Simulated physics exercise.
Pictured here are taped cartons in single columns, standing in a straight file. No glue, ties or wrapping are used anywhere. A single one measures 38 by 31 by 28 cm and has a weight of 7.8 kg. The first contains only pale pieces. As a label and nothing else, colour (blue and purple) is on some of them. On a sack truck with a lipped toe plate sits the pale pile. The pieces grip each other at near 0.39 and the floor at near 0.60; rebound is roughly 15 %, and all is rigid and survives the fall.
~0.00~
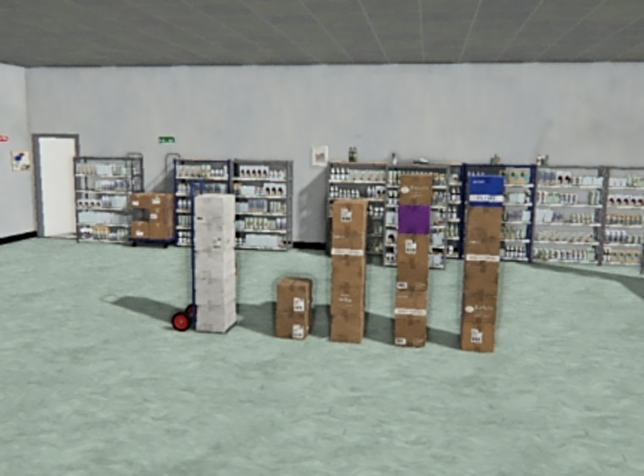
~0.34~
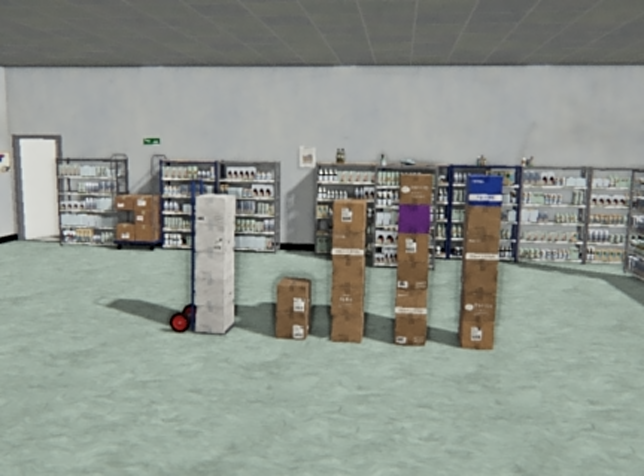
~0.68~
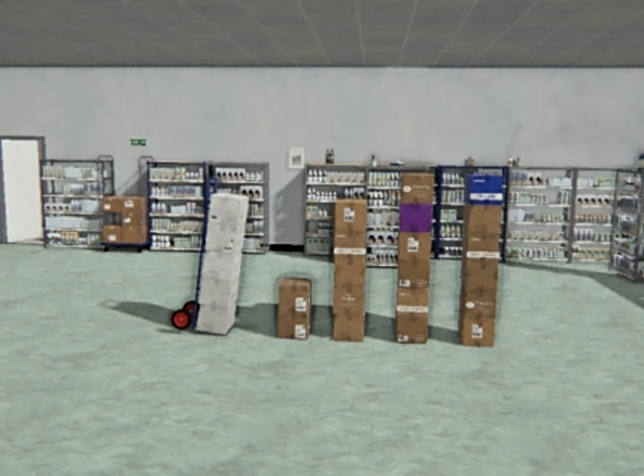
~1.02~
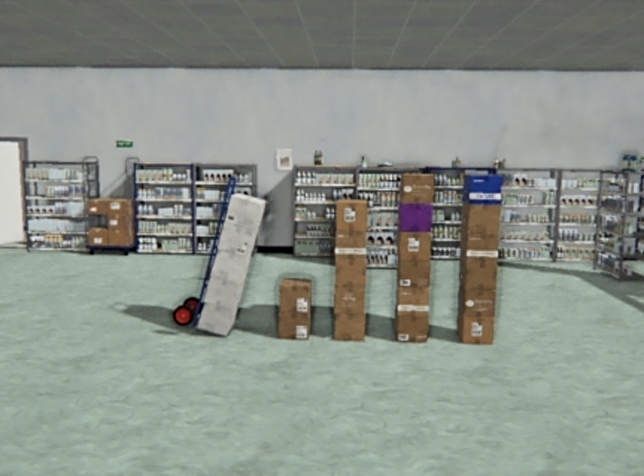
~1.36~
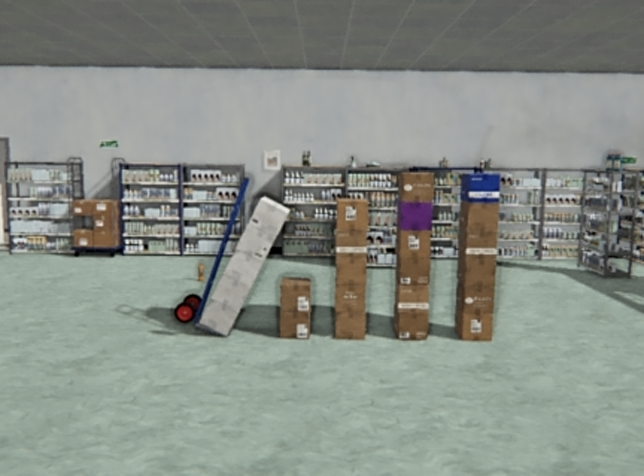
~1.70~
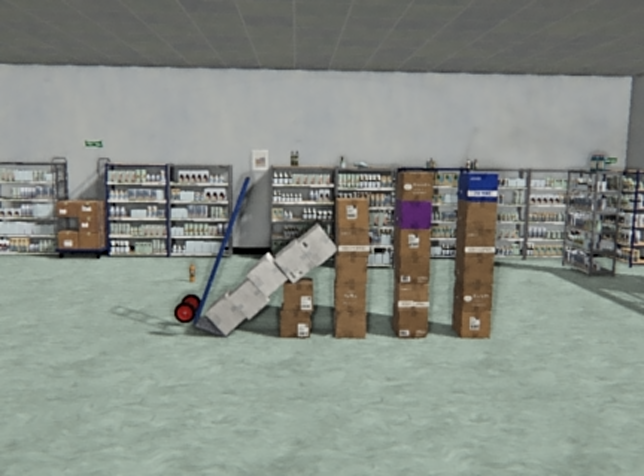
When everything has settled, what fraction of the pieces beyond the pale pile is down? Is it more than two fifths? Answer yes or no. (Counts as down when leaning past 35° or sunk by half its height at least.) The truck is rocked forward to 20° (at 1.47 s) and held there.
No.
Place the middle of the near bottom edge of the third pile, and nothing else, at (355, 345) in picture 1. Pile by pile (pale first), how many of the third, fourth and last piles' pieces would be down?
Third 0, fourth 0, last 0 down.
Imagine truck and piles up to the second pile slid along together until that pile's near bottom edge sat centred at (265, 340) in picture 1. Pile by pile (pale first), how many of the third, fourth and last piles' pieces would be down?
Then third 0, fourth 0, last 0.
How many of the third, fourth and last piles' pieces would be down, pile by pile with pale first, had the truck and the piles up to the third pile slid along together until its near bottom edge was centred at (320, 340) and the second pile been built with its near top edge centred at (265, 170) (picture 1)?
Result: Third pile 5, fourth pile 6, last pile 6.
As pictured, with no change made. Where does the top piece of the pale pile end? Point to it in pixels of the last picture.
It should be centred near (333, 280) in the final frame.
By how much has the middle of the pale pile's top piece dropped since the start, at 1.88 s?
40 cm.
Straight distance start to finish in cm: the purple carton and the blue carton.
Distances: Purple 0, blue 0 (cm).
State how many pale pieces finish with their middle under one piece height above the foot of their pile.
For the pale pieces, I get 2.
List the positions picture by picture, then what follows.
In the first frame (each place is the centre of the face we see best; the camera moves round a little), truck frame (192, 211) 0° forward; purple carton (414, 220); blue carton (487, 192); the others all in place.
Truck frame (193, 212) 1° forward; blue carton (486, 191), in the second frame.
Truck frame (206, 209) 7° forward, top of the pale pile leaning 7°; blue carton (487, 190); the others all in place, in the third frame.
Truck frame (223, 209) 15° forward, top of the pale pile leaning 15°; blue carton (486, 190); the others all in place, in the fourth frame.
Truck frame (235, 209) 20° forward, top of the pale pile leaning 26°; blue carton (485, 189); the others all in place, in the fifth frame.
Truck frame (236, 208) 20° forward, top of the pale pile leaning 50°; blue carton (483, 188); purple carton (417, 215); the others all in place, in the sixth frame.
By 1.88 s, 5 of the pale pile down; none of the 19 other cartons down, 6 disturbed.
By 2.76 s, 4 of the pale pile down; none of the 19 other cartons down, 6 disturbed.
When it is over (4.0 s), 4 of the pale pile down; none of the 19 other cartons down, 6 disturbed; purple carton unmoved; blue carton unmoved. That is 0 per cent. In pixels of the last frame, middles, purple carton near (413, 214), blue carton near (477, 187).
